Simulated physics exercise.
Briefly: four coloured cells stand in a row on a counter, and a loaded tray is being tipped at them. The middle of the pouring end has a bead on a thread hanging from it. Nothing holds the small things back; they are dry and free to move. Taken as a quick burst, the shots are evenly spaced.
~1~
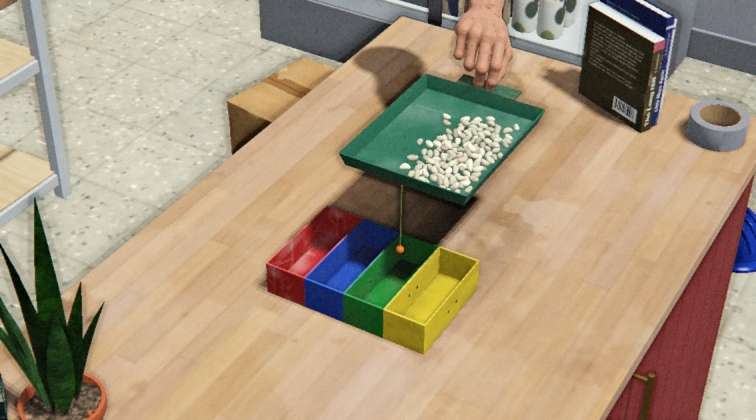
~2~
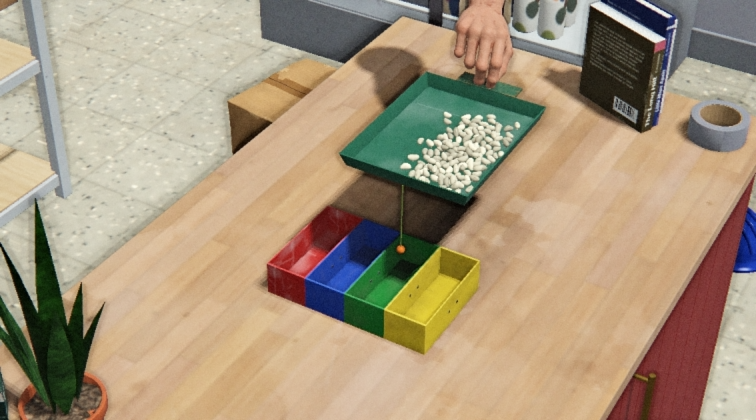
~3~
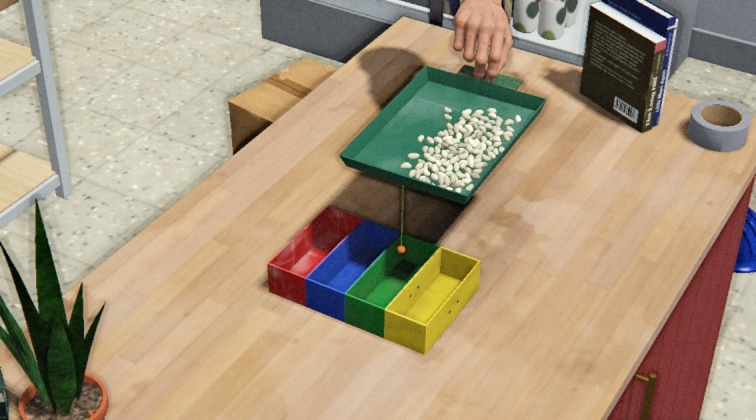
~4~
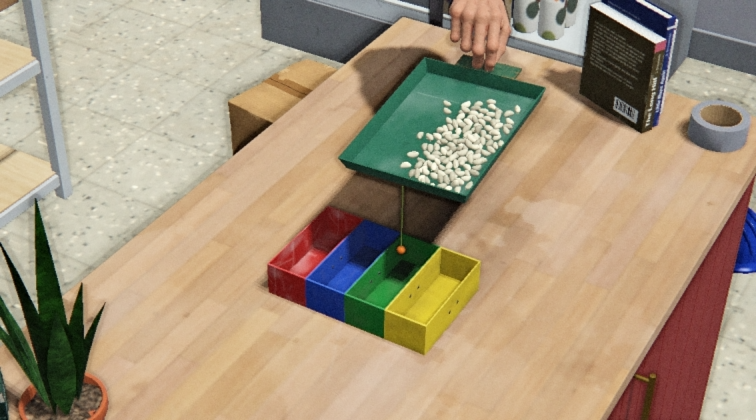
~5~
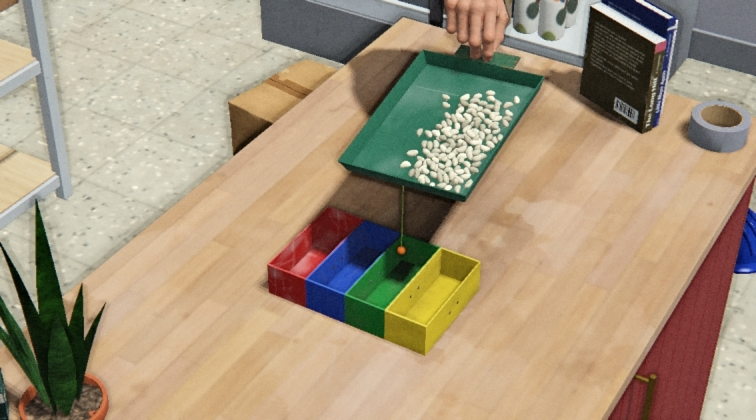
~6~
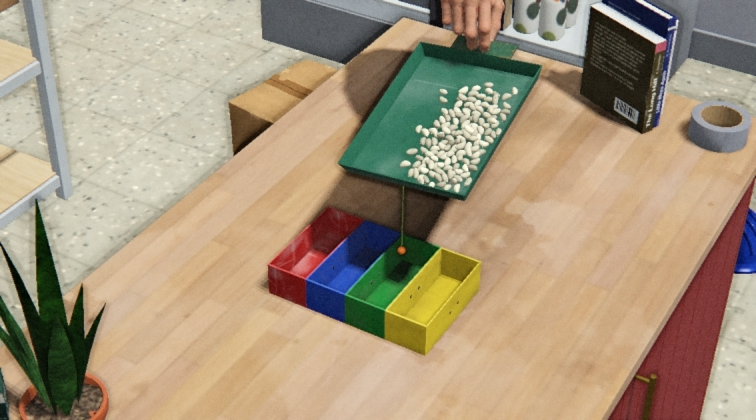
A green tray loaded with white beans is held by a hand at its far edge, above a pale wooden counter seen from a high, angled viewpoint. An orange bead hangs on a thread over red, blue, green and yellow cells, with a potted plant at left and books and grey tape at right. The hand gradually tilts the tray, raising its far side, while the camera stays essentially still.
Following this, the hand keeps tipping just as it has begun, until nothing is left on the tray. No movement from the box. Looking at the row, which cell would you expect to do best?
I would expect the blue cell to do best.
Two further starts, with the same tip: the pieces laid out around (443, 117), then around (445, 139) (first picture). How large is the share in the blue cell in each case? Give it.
Close to 50 and close to 50 per cent.
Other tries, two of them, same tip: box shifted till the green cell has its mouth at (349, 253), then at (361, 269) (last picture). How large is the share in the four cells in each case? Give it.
Some 100 percent, followed by some 100 percent.
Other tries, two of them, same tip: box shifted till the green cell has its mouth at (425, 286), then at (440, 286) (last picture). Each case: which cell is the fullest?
Try 1 - the red one. Try 2 - red.
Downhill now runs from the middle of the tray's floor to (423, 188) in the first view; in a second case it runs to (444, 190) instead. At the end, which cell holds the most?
The cell in yellow first, the cell in yellow second.
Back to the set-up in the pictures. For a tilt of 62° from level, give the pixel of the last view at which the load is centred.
The middle of the load sits near (389, 169).
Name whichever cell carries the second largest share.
Rank two - the cell in red.
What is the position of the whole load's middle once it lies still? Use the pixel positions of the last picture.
I'd say the middle ends up at about (344, 283).
Shortly afterwards, tray tipped steeply; all but a few on the tray; only a few in the red cell; a little falling or outside the box.
Next, tray tipped past a quarter turn; a little on the tray; near a third in the blue cell; near a quarter in the red cell; a little in the green cell; near a quarter falling or outside the box.
Some moments later, tray tipped past a quarter turn; near half in the blue cell; near a third in the red cell; near a quarter in the green cell; only a few falling or outside the box.
In the end, tray tipped past a quarter turn; near half in the blue cell; near a third in the red cell; near a quarter in the green cell; none at all in the yellow cell; only a few outside the box.
